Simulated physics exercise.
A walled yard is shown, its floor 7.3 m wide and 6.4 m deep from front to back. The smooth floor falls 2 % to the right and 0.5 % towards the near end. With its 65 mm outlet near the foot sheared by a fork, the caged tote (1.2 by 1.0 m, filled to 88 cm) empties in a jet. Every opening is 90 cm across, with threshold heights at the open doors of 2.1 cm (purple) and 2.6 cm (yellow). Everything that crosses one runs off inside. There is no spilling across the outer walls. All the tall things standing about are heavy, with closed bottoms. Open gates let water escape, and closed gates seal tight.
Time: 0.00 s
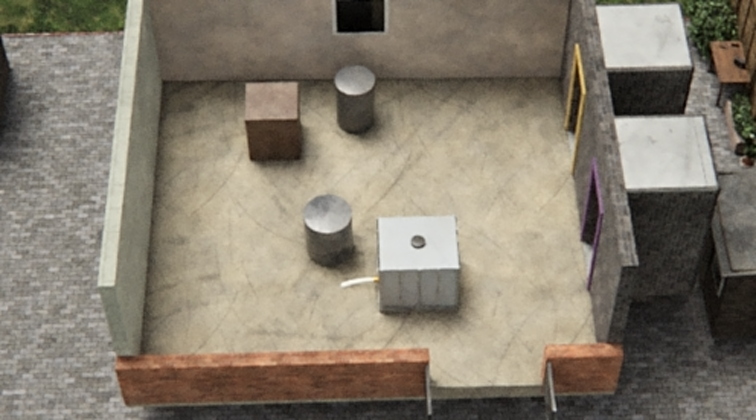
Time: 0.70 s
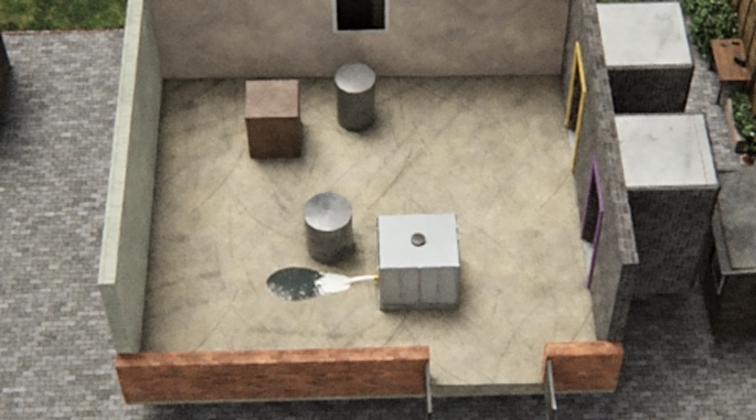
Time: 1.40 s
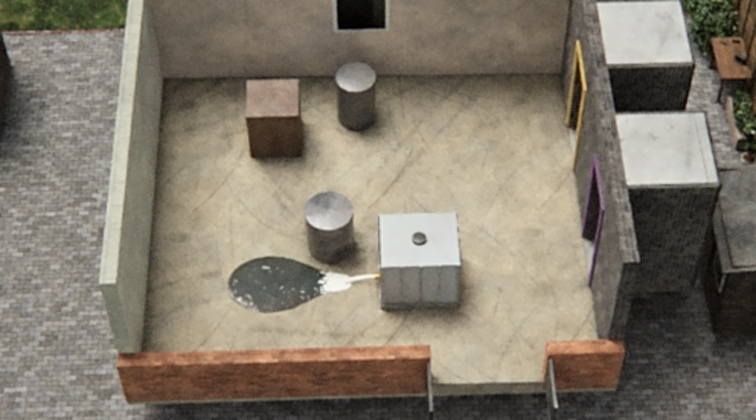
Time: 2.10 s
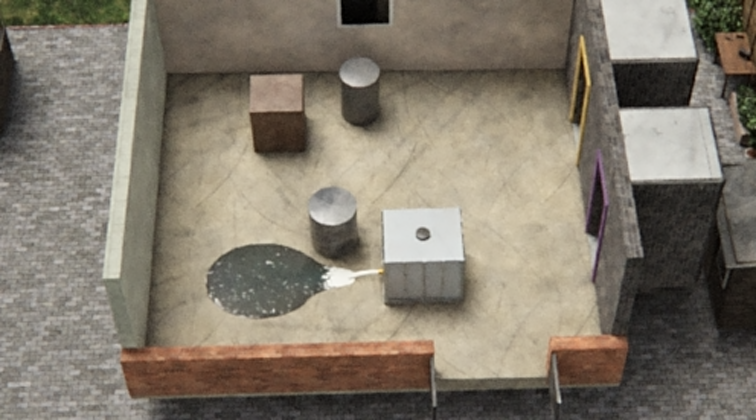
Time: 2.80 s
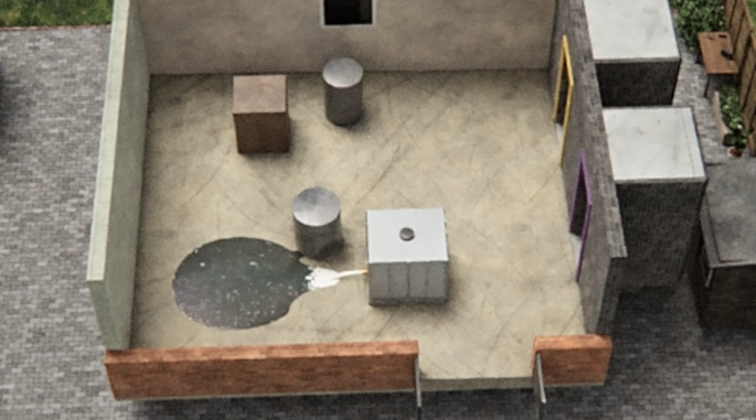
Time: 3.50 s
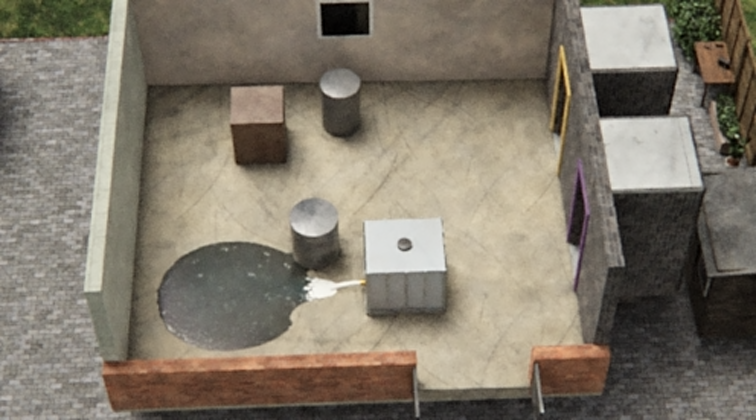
Walled yard seen from above, with liquid jetting left from a pale metal-sided tank and spreading into a widening dark puddle.
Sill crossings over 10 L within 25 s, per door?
Purple door: Under; yellow door: Under.
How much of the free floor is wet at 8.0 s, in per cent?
Something like 15 percent is wet.
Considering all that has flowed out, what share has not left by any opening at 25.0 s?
Roughly 92 percent of it is still there.
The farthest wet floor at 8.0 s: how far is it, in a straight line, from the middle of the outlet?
3.8 m.
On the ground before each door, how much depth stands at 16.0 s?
Depth (cm) - purple: 0.0, yellow: 0.0.
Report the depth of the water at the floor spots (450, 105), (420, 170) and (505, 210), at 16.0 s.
Roughly 0.0, 0.0 and 0.0 cm.
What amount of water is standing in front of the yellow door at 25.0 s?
About 0.0 centimetres.
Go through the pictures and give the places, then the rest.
In the first frame, the jet has just started at (363, 281); the ground is still dry.
The second frame shows from the spout at (363, 279) the water has spread over 0.6 m2; its tip is at (270, 290), and it is 1.1 cm deep on average.
The third frame shows from the spout at (364, 278) the water has spread over 1.3 m2; its tip is at (231, 293), and it is 0.9 cm deep on average.
The fourth frame shows from the spout at (368, 273) the water has spread over 2.1 m2; its tip is at (209, 288), and it is 0.9 cm deep on average.
The fifth frame shows from the spout at (352, 273) the water has spread over 2.8 m2; its tip is at (175, 290), and it is 0.9 cm deep on average.
The sixth frame shows the jet leaves at (350, 284); the sheet reaches (161, 310), 3.4 m away, and wets 3.5 m2.
After 5.0 s water covers 10 % of the floor and is deepest (2 cm) near (318, 286); purple door not reached, yellow door not reached.
After 8.0 s water covers 15 % of the floor and is deepest (2 cm) near (318, 286); purple door not reached, yellow door not reached.
After 12.0 s water covers 25 % of the floor and is deepest (2 cm) near (209, 297); purple door not reached, yellow door not reached.
After 16.0 s water covers 30 % of the floor and is deepest (2 cm) near (209, 288); purple door not reached, yellow door not reached.
After 25.0 s water covers 40 % of the floor and is deepest (3 cm) near (579, 372); purple door 2.1 cm at the sill, 0 L in, yellow door not reached.
